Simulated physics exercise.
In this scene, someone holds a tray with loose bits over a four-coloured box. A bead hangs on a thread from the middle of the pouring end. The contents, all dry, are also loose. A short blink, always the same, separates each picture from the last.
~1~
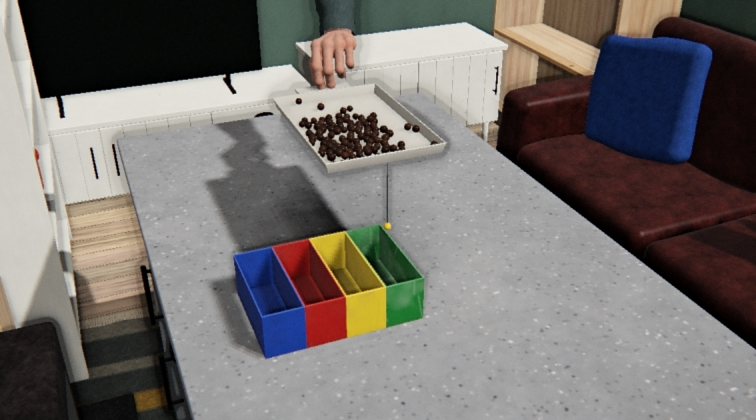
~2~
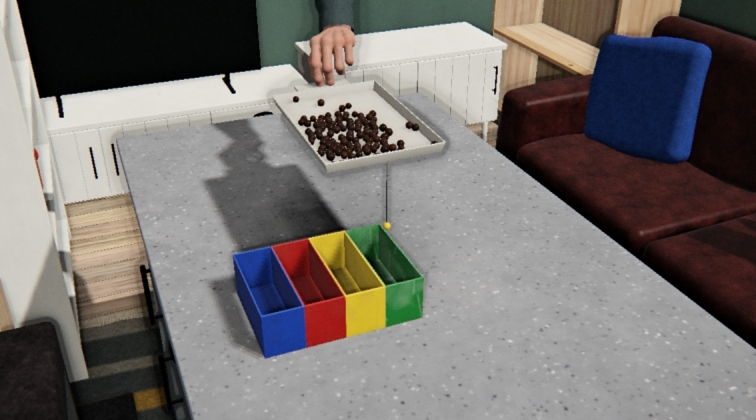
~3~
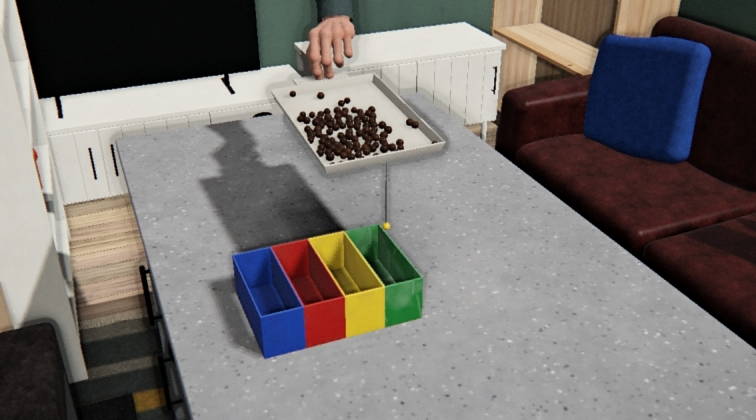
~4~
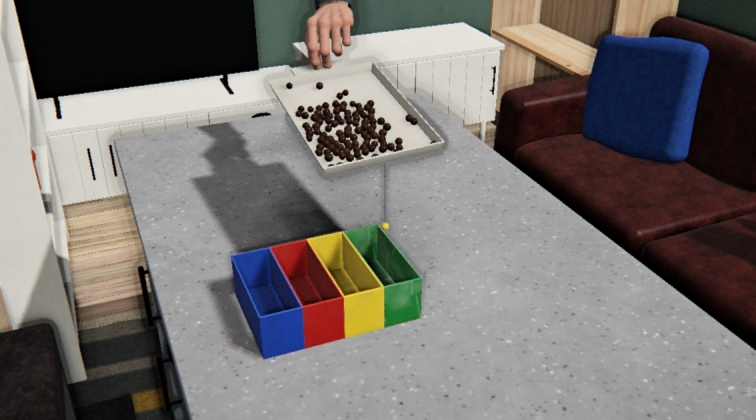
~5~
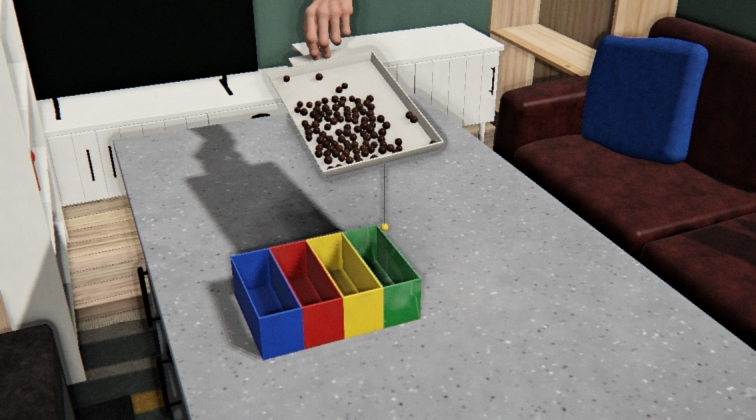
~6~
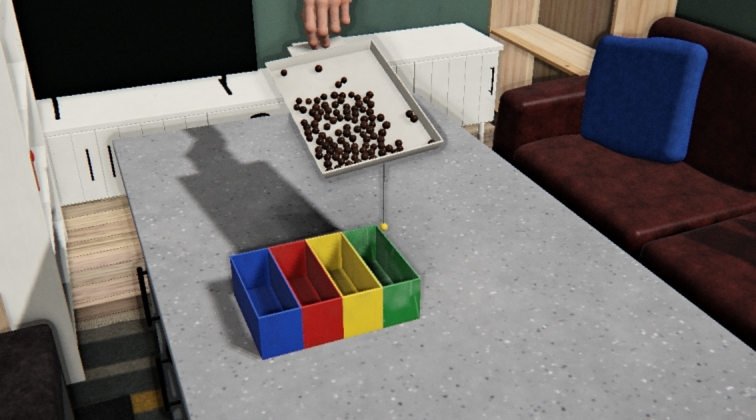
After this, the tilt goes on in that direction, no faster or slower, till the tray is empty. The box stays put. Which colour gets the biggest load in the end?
The yellow cell gets the biggest load.
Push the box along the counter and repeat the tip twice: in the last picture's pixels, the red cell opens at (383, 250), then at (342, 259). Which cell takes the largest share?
One: Blue. Two: The red one.
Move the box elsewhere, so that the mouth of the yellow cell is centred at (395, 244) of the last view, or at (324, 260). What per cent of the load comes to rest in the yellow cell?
Trial 1 around 10 percent, trial 2 around 50 percent.
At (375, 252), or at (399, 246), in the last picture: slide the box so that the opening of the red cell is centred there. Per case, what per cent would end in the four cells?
Roughly 80 %, then roughly 50 %.
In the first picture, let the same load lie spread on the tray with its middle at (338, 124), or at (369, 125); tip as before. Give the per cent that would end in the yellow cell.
First 60 %, then 50 %.
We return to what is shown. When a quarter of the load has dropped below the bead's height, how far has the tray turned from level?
Around 75 degrees of turn.
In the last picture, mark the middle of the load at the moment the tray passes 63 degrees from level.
Somewhere about pixel (353, 158).
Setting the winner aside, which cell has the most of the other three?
Second place goes to that green cell.
Soon, tray tipped steeply; most on the tray; a stray few in the yellow cell; a stray few in the green cell; about a quarter falling or outside the box.
A while on, tray tipped past a quarter turn; about half in the yellow cell; about a third in the green cell; a small part in the red cell; a stray few in the blue cell; a small part falling or outside the box.
Towards the end, tray tipped past a quarter turn; about half in the yellow cell; about a third in the green cell; a small part in the red cell; a stray few in the blue cell; a small part falling or outside the box.
Finally, tray tipped past a quarter turn; about half in the yellow cell; about a third in the green cell; a small part in the red cell; a stray few in the blue cell; a small part outside the box.
